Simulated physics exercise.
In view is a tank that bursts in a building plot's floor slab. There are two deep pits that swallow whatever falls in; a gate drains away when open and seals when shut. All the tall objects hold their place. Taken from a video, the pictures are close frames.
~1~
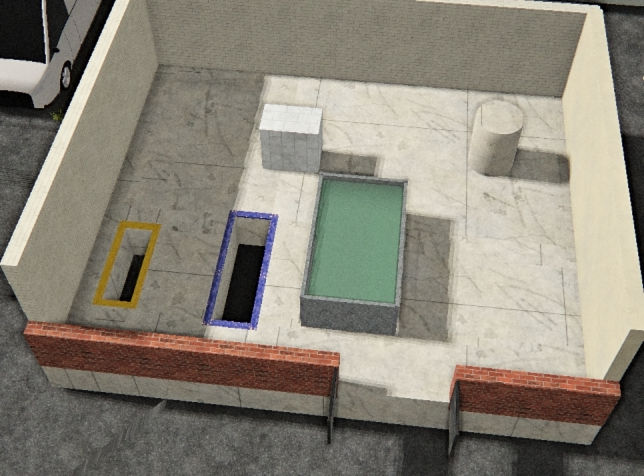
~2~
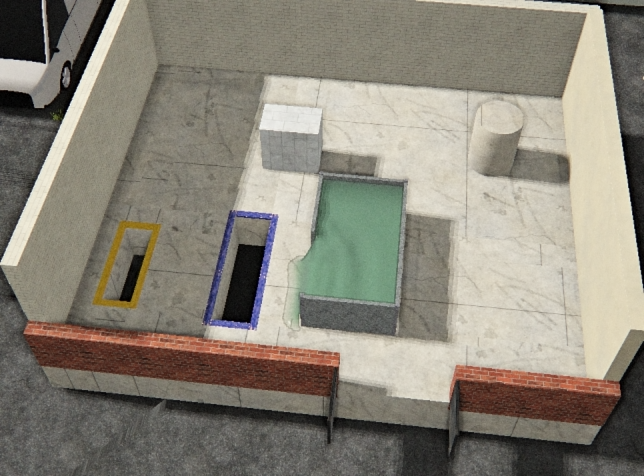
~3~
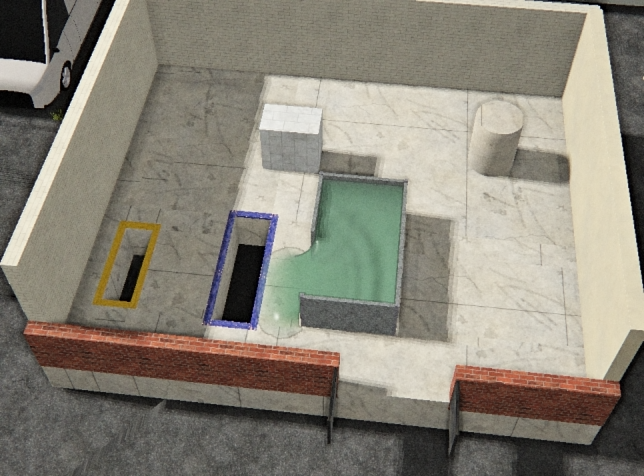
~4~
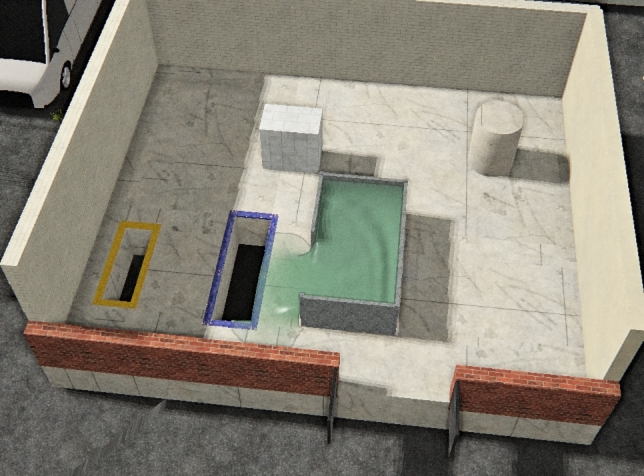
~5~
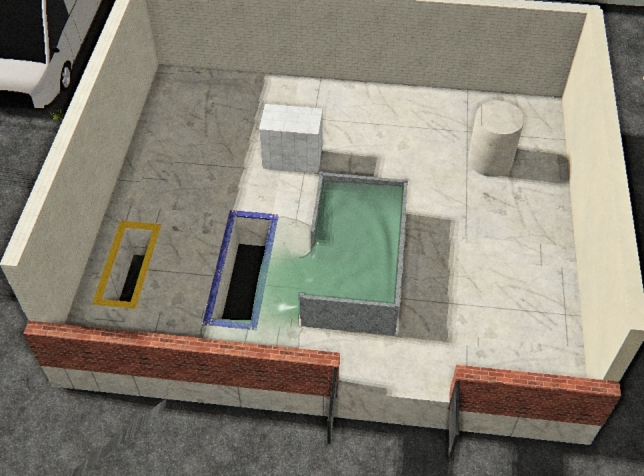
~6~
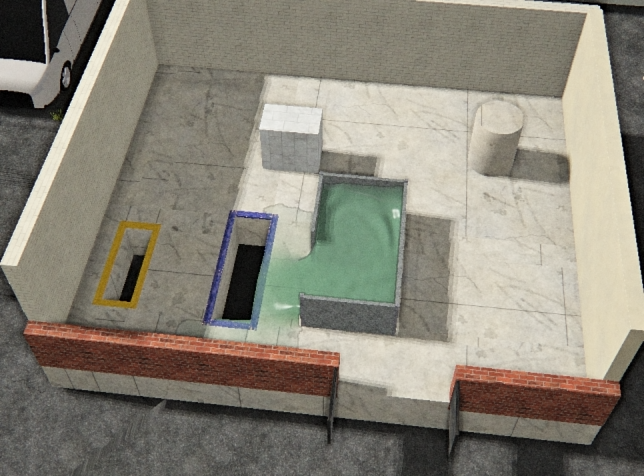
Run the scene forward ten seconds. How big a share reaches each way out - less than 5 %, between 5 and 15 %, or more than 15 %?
Shares: The gate gets less than 5 %, the yellow pit gets between 5 and 15 %, the blue pit gets more than 15 %.
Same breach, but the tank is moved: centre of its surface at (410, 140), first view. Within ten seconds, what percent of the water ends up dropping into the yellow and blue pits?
The yellow pit ends up with 20 per cent and the blue pit with 35 per cent.
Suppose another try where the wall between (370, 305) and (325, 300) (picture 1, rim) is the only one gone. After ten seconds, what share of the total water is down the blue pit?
That would be blue at 8 percent.
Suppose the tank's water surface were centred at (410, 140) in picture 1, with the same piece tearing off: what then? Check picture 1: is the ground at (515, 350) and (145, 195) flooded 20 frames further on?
Outcome, point 1 then point 2: Unwetted / inundated.
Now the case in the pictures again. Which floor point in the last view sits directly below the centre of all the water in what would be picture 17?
About (320, 284) in the last view.
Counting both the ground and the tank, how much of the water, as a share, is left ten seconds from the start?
Some 18 per cent has not gone.
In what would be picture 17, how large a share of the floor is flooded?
My estimate is close to 10 per cent.
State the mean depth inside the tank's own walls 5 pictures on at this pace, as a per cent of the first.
That comes to about 60 per cent.
A moment on, water covers 5 % of the floor; the gate 0 %, the yellow pit 0 %, the blue pit 25 %.
Next, water covers 10 % of the floor; the gate 0 %, the yellow pit 0 %, the blue pit 38 %.
Then, water covers 15 % of the floor; the gate 0 %, the yellow pit 2 %, the blue pit 52 %.
Later, water covers 15 % of the floor; the gate 0 %, the yellow pit 6 %, the blue pit 64 %.
In the end, water covers 10 % of the floor; the gate 0 %, the yellow pit 9 %, the blue pit 72 %.
